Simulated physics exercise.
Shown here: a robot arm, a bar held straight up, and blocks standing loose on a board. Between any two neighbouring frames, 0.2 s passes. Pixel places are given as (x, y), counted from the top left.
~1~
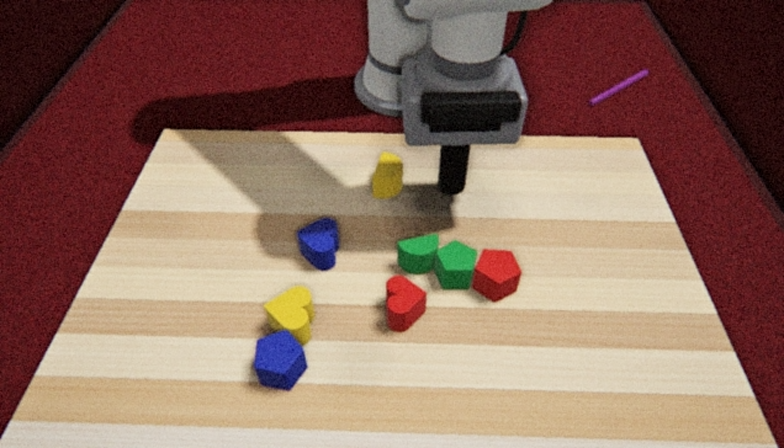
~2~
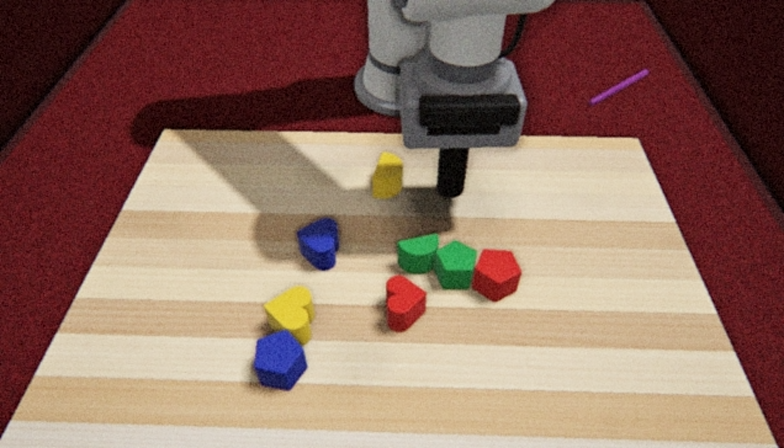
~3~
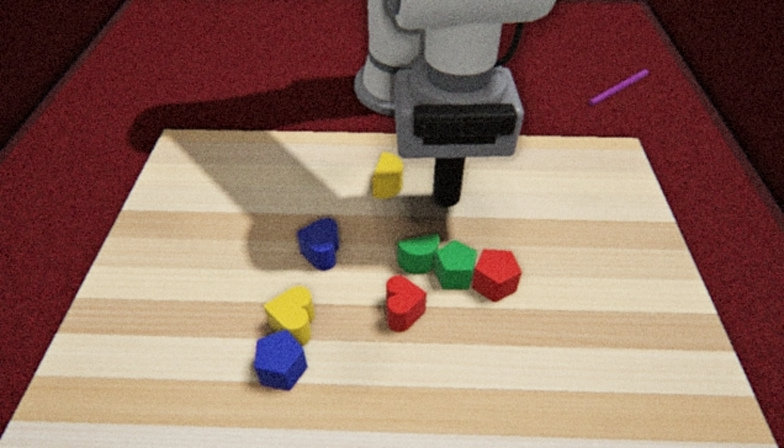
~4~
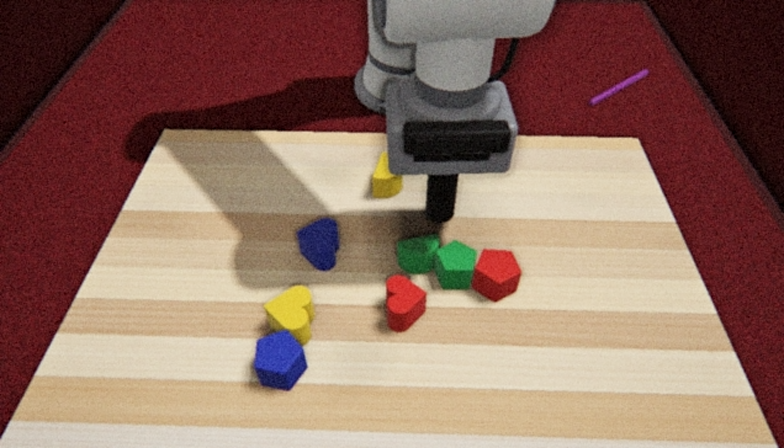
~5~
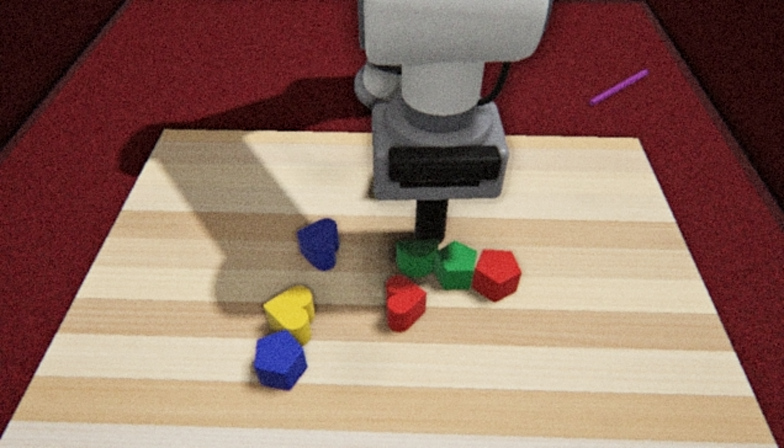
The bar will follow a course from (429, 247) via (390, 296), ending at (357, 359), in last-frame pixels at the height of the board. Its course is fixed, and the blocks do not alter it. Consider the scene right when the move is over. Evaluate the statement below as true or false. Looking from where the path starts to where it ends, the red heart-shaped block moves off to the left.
The claim holds.
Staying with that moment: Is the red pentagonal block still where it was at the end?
Answer: Yes.
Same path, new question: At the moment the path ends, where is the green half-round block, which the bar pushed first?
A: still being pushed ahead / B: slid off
Answer: B.
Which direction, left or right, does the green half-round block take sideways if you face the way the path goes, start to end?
Taking start-to-end as forward, the block's sideways shift goes to the right.
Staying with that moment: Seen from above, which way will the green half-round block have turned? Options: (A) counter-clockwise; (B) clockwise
B
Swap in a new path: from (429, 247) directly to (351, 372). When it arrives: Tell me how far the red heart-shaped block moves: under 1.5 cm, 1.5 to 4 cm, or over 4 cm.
Covers over 4 cm.
On the path given first. One third of the way, bar (403, 270); red heart-shaped block (395, 305), turned 40° anticlockwise; green half-round block (385, 276), turned 55° clockwise.
Two thirds of the way, bar (376, 305); red heart-shaped block (390, 327), turned 90° anticlockwise; green half-round block (351, 311), turned 40° clockwise.
At the end, bar (356, 350); red heart-shaped block (393, 342), turned 115° anticlockwise; green half-round block (325, 335), turned 105° clockwise; green pentagonal block in place; red pentagonal block in place.
